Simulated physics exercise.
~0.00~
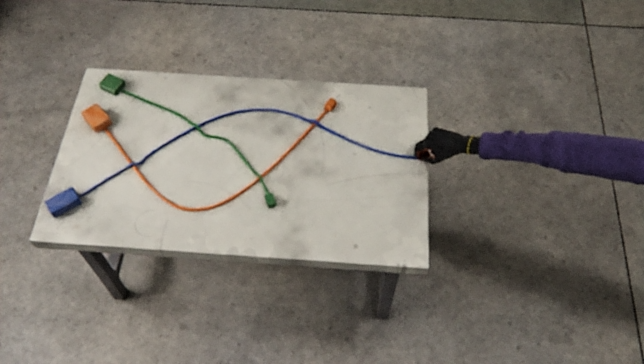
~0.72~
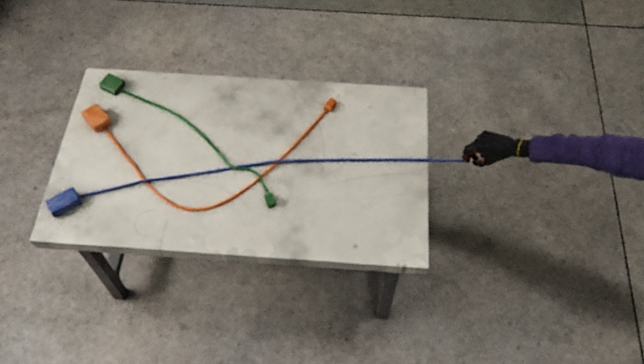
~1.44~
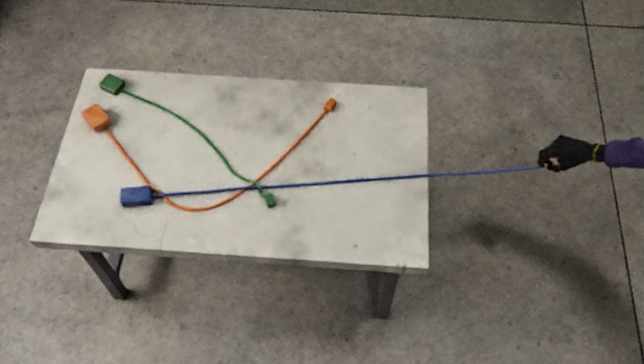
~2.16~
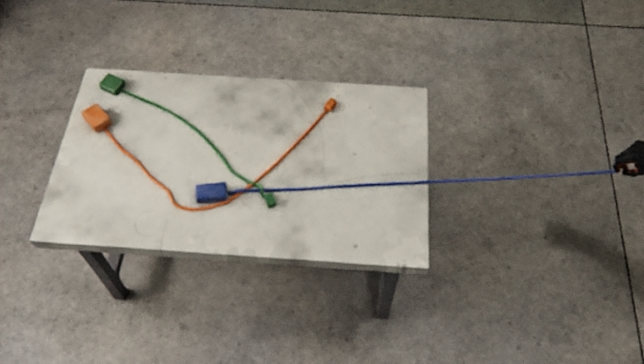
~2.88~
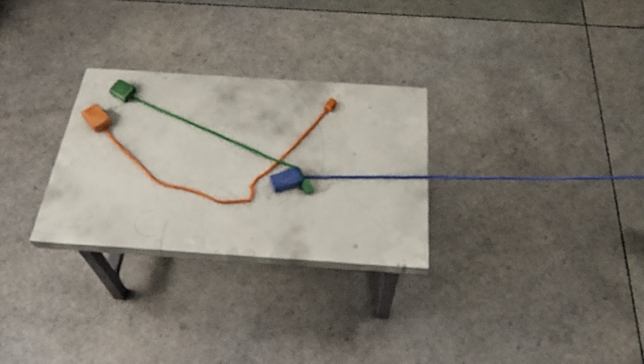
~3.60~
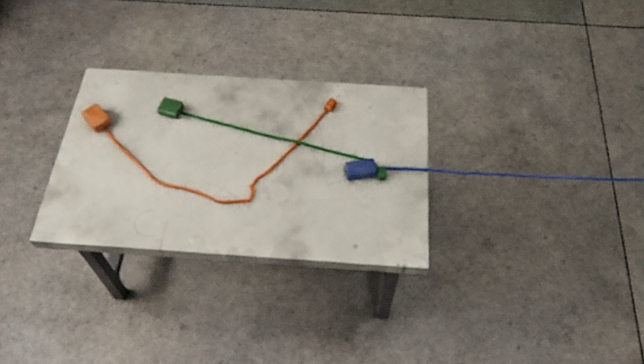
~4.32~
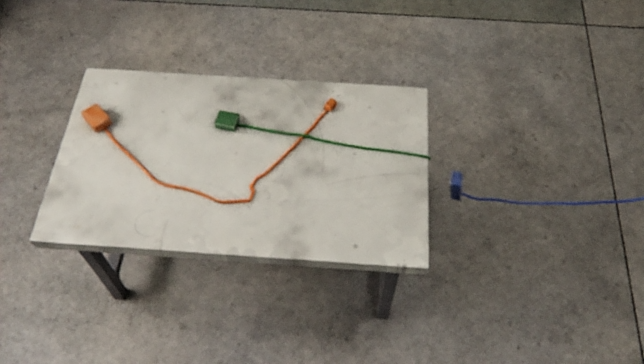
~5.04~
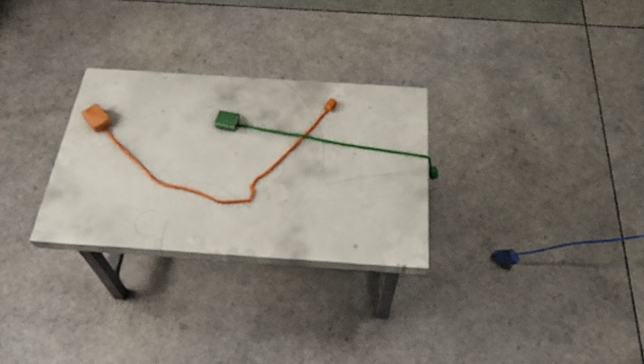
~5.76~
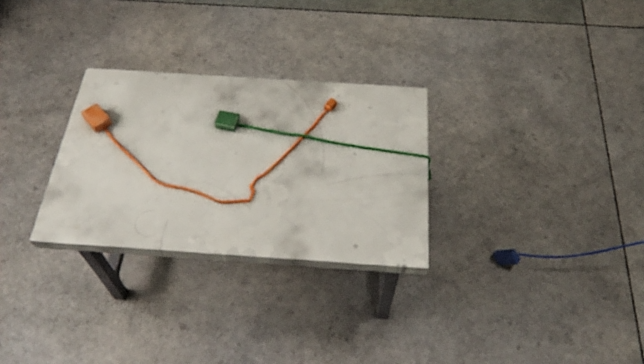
A gloved hand pulled the blue lead off the right side of the table, its charger dragging the green lead along before dropping to the floor, while the green plug ended up over the edge, its charger still on top, and the orange charger stayed put.
